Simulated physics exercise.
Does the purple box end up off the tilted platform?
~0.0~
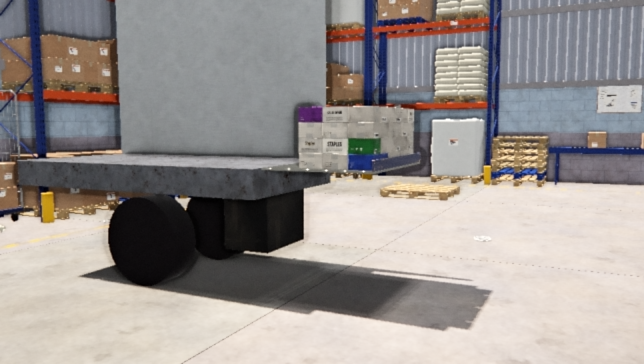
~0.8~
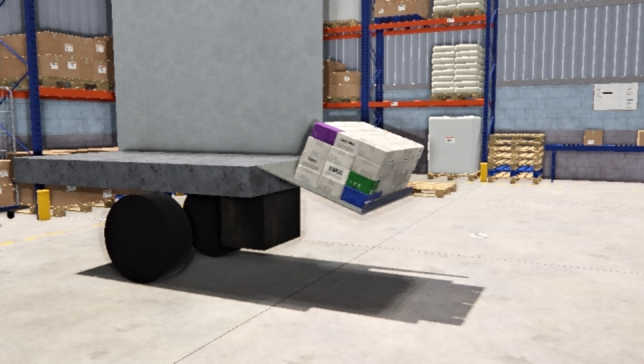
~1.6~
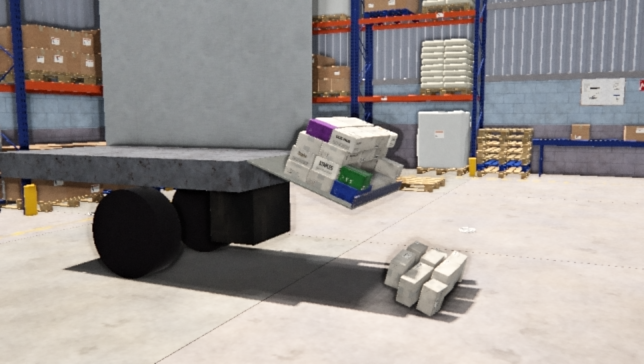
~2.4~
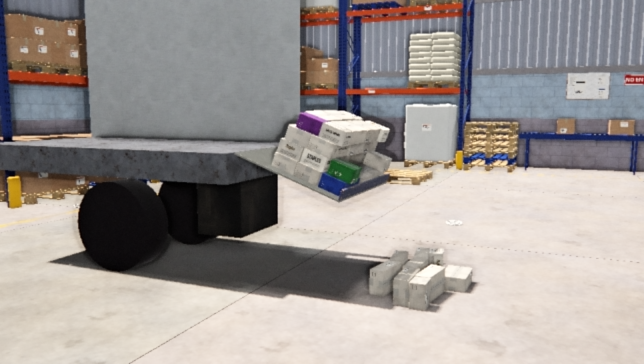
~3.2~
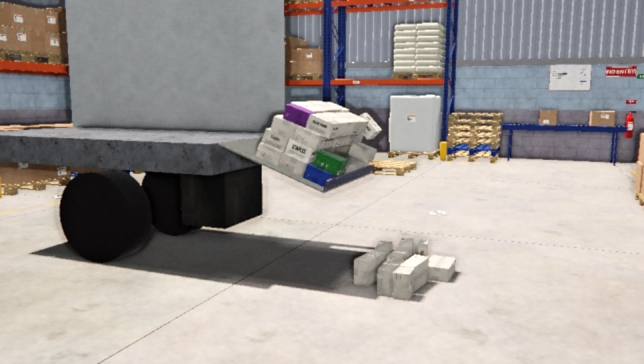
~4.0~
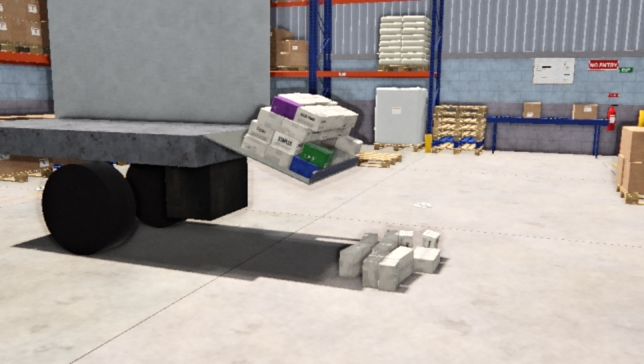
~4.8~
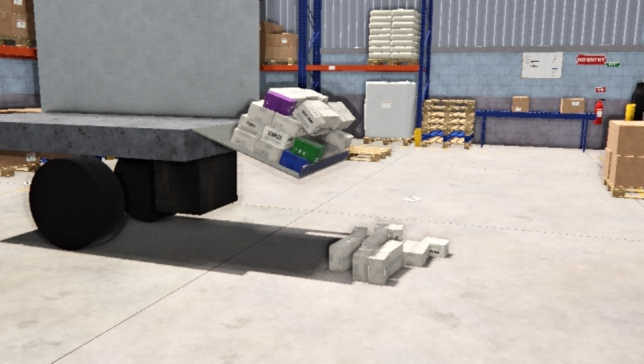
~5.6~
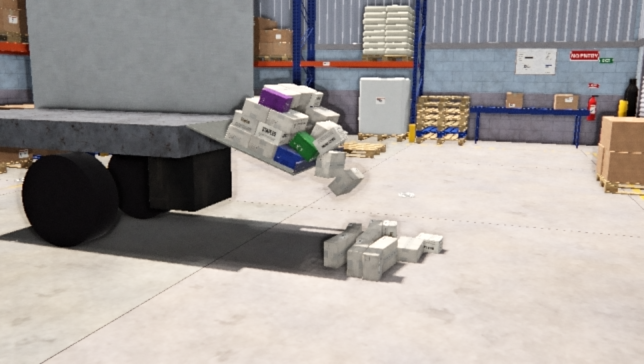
No, the purple box stays up on the pile on the sloping platform, while some of the white boxes lie on the floor below.
Warehouse floor with a lorry's tail lift tipping down, several white boxes sliding off to the ground, most staying heaped on the slope.
